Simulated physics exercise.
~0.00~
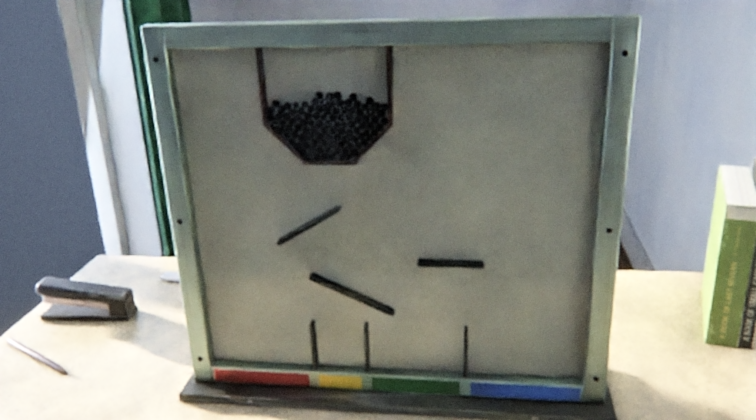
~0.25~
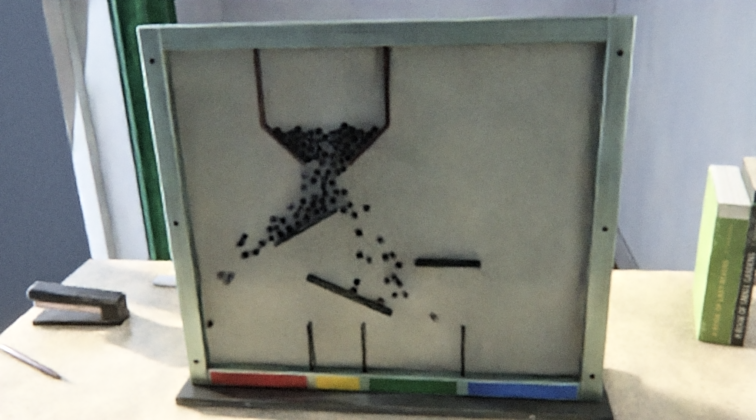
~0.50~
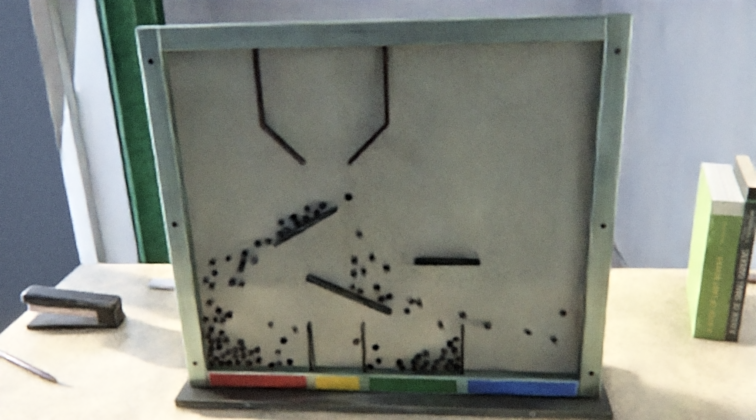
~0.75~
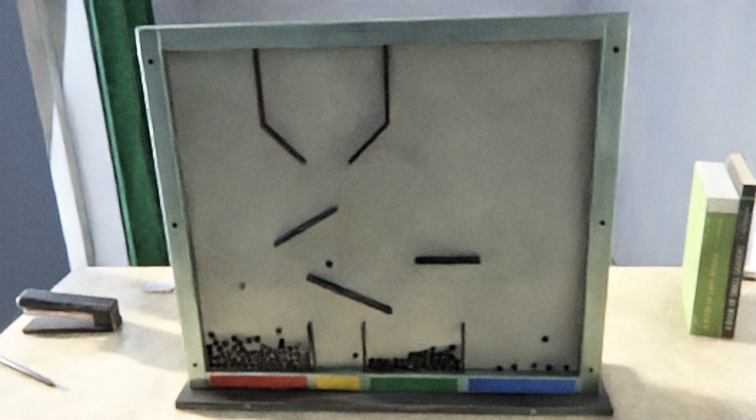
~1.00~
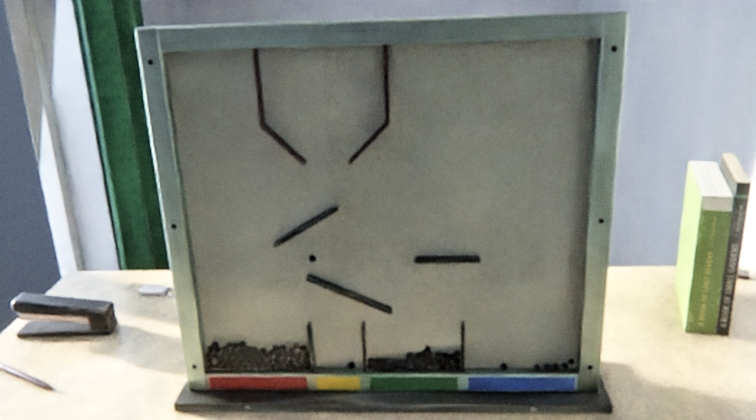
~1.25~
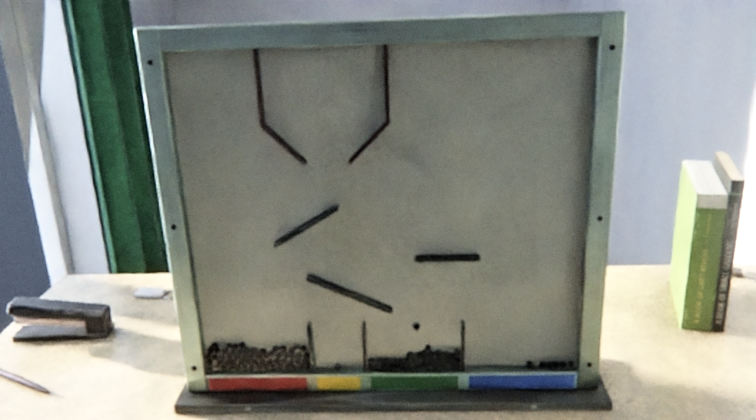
On a tabletop, small black beads poured from the hopper of a clear-fronted box, bounced off slanted ledges and scattered into the bins below, ending with most above red, many above green, a few above blue and one last bead dropping toward green.
